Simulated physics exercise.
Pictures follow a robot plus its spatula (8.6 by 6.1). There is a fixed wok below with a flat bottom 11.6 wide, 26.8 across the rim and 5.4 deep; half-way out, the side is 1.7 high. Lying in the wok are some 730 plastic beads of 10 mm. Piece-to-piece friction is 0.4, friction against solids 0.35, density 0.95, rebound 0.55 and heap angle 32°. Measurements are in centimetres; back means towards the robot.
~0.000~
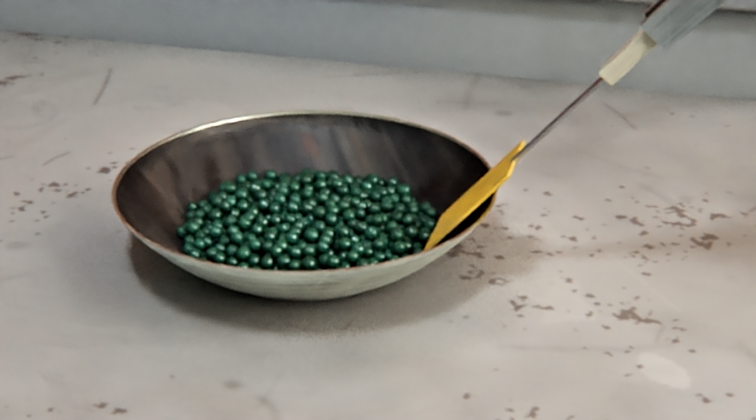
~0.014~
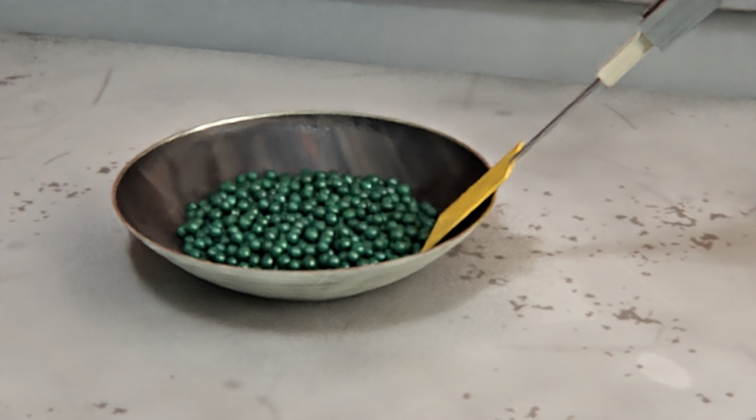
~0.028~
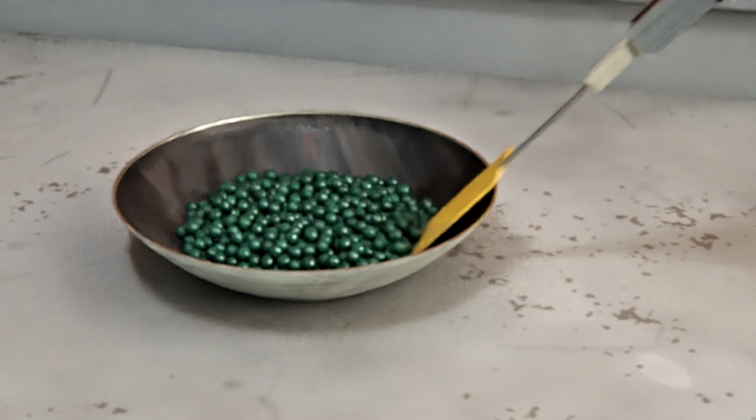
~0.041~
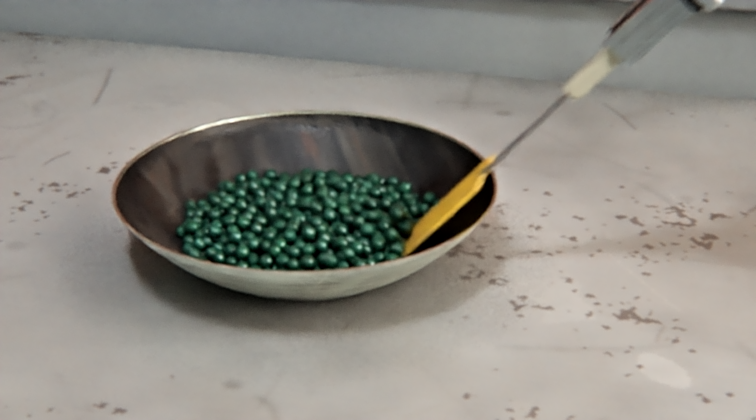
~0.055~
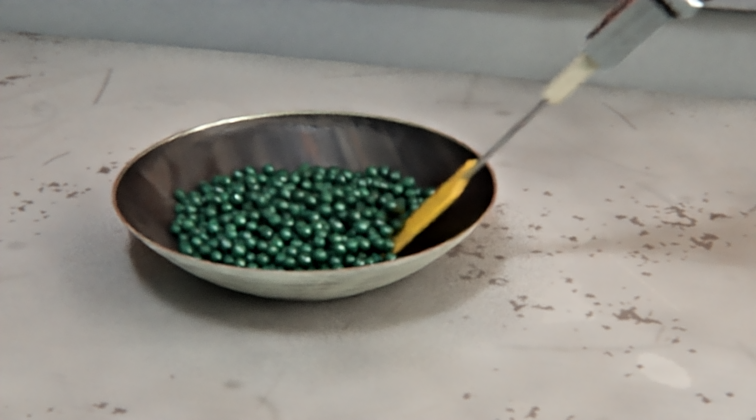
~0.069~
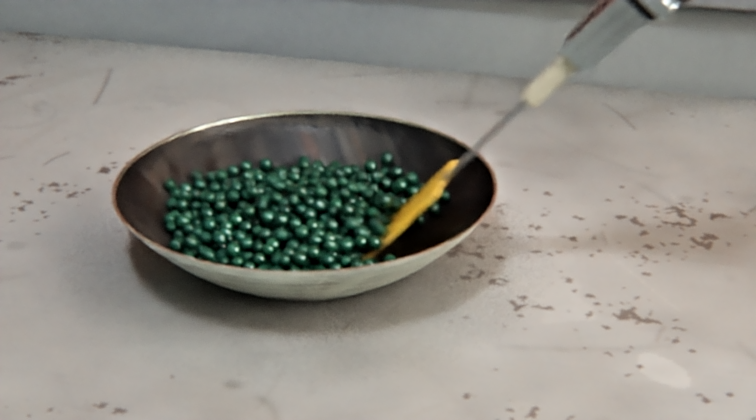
In a wok on a speckled counter, a yellow spatula pushes dark green beads leftward.
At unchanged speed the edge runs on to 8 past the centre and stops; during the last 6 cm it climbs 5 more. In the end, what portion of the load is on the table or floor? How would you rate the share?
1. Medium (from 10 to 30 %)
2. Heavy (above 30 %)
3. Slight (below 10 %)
1, medium (from 10 to 30 %).
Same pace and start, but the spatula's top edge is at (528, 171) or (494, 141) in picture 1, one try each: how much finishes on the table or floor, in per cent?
Some 15 per cent, then some 15 per cent.
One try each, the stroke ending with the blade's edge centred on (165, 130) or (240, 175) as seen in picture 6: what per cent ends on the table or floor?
About 25 and 5 per cent.
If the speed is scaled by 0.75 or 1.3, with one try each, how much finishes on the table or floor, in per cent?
I'd expect close to 10 and then close to 15 percent.
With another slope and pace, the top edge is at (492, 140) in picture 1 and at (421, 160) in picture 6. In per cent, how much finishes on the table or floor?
It works out to about 15 %, more or less.
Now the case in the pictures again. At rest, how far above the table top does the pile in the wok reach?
It reaches roughly 5.0 cm.
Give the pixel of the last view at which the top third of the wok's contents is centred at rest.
Close to pixel (219, 204).
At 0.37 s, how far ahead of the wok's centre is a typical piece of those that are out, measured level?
About 24 cm.
After 0.11 s, sloping 49°, highest piece 7 above the table; 729 in the wok.
After 0.15 s, sloping 49°, highest piece 7 above the table; 729 in the wok.
After 0.37 s, sloping 49°, highest piece 11 above the table; 616 in the wok, 61 on the table or floor, 52 on the blade or in flight.
After 1.42 s, sloping 49°, highest piece 5 above the table; 615 in the wok, 114 on the table or floor.
At rest, 615 in the wok, 114 on the table or floor. That is 16 % on the table or floor.
